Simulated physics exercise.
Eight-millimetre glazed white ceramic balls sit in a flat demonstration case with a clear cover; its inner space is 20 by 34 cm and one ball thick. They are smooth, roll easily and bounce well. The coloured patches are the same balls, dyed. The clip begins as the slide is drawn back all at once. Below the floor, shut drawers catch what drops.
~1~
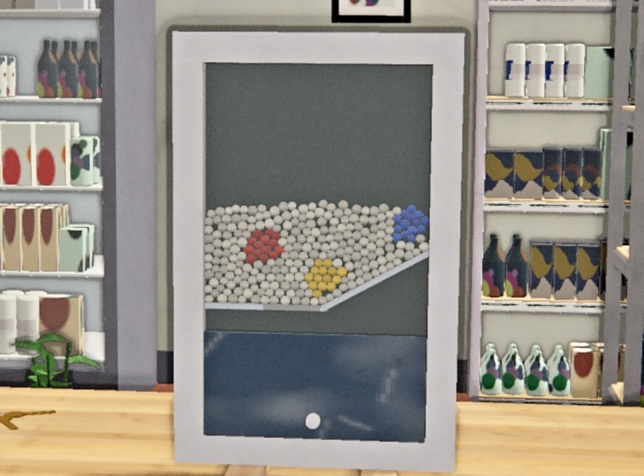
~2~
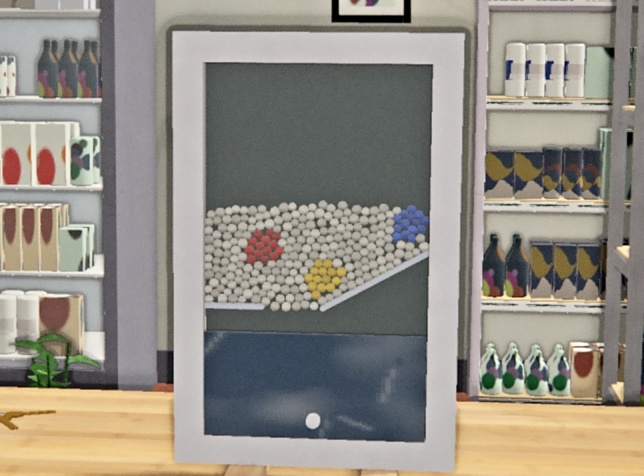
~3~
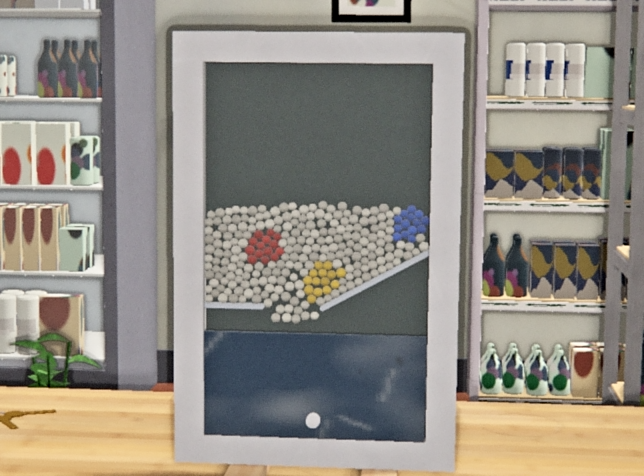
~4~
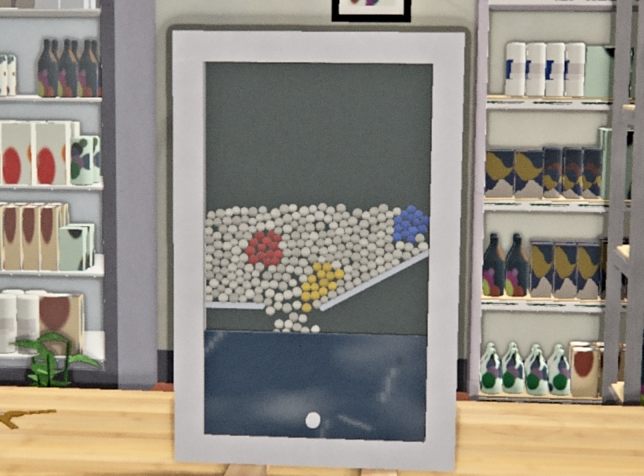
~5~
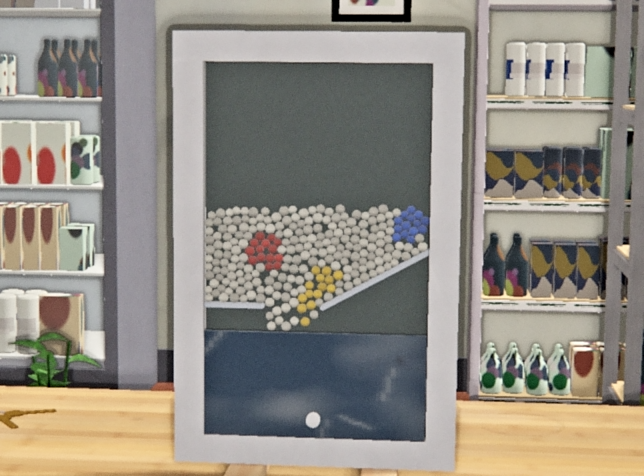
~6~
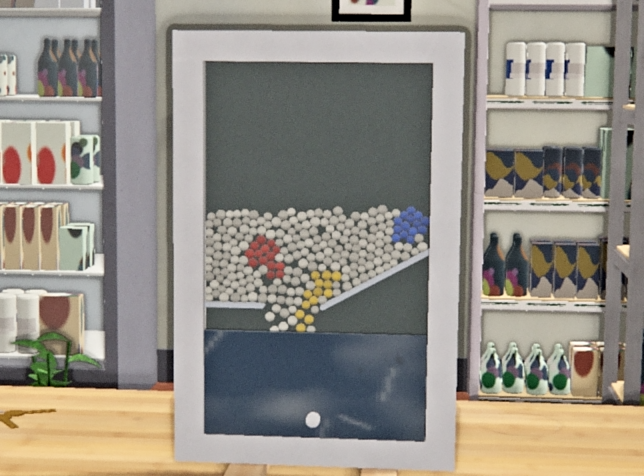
At the start, white balls with red, yellow and blue patches lie in a framed case above a floor that slopes up at the right. A gap opens in the floor and white balls drop through; then the yellow patch stretches down into the opening, while red sinks slightly and blue barely moves.
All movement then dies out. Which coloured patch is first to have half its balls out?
First out: Yellow.
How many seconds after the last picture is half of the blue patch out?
Near 0.6 s.
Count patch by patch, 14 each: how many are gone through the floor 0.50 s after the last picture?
Blue 0, red 14, yellow 14.
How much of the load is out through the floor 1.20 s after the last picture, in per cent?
About 95 per cent.
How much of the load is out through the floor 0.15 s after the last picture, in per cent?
Some 30 per cent.
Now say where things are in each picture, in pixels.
The first frame shows about 260 balls; balls' middle (307, 248); blue patch (410, 225); red patch (264, 246); yellow patch (324, 277); slide (259, 307) to (326, 308).
The second frame shows balls' middle (307, 249); 0 out.
The third frame shows balls' middle (307, 250); 8 out.
The fourth frame shows balls' middle (306, 252); 13 out.
The fifth frame shows balls' middle (305, 255); 20 out.
The sixth frame shows balls' middle (305, 252); 28 out; blue patch (409, 226); red patch (266, 257); yellow patch (316, 296); wall ends (323, 307) to (432, 250).
Then, 0.15 s later than the last picture, 30 % are out; out of 14, blue 0, red 4, yellow 12.
Then, 0.50 s later than the last picture, 75 % are out; out of 14, blue 0, red 14, yellow 14.
Then, 1.20 s later than the last picture, 95 % are out; out of 14, blue 14, red 14, yellow 14.
All still 2.0 s after it, 95 % are out; out of 14, blue 14, red 14, yellow 14; half out at blue 0.63 s, red 0.22 s, yellow 0.09 s.
